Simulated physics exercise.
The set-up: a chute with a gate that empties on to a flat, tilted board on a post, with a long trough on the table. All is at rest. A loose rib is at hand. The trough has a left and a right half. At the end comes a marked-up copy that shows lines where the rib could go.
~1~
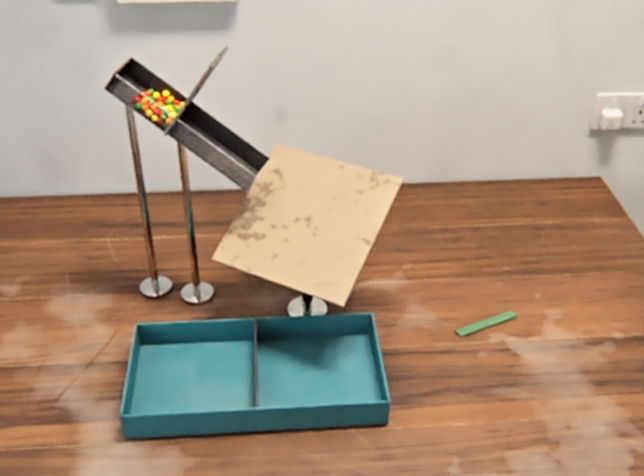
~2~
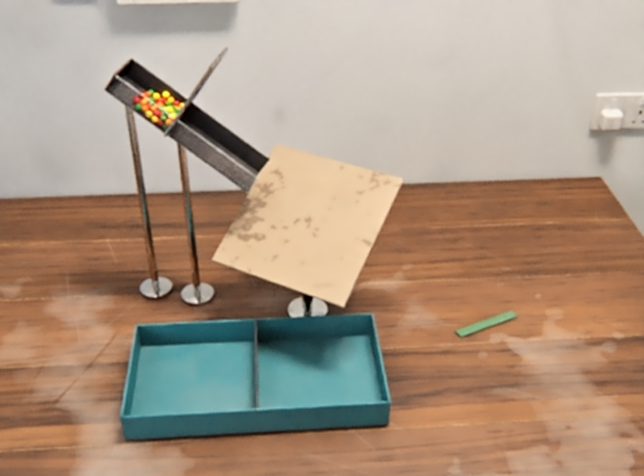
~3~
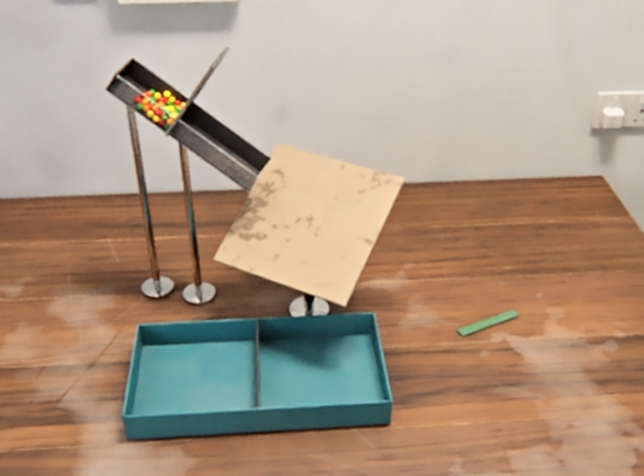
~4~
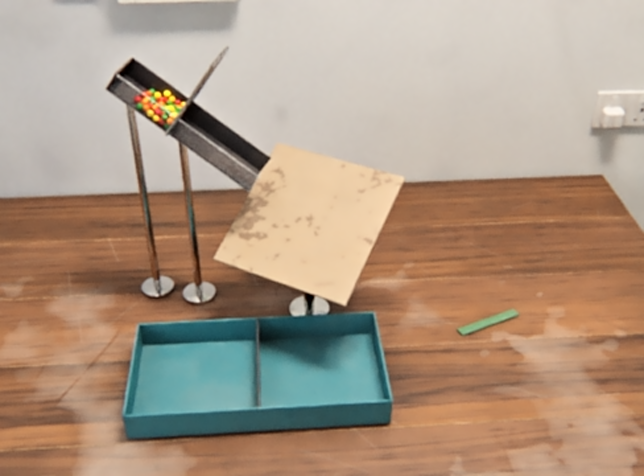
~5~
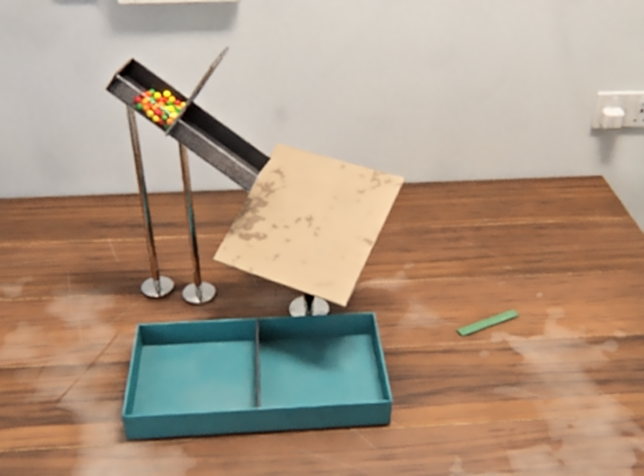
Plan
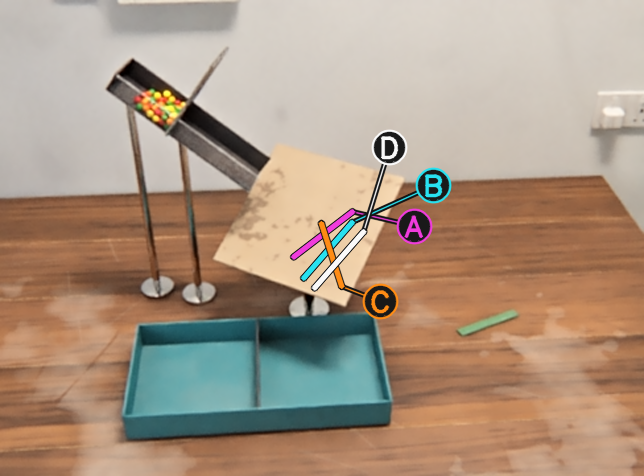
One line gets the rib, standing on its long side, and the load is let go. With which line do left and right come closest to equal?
Line B.
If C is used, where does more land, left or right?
The right half.
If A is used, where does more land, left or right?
Left.
On the marked copy, line A from (352, 211) to (293, 257); line B from (352, 222) to (303, 278); line C from (321, 223) to (341, 286); line D from (363, 231) to (314, 287).
If A is chosen, of what is caught, most in the left half, about a quarter in the right.
If B is chosen, of what is caught, about half in the left half, about half in the right.
If C is chosen, of what is caught, a small part in the left half, most in the right.
If D is chosen, of what is caught, about a quarter in the left half, most in the right.
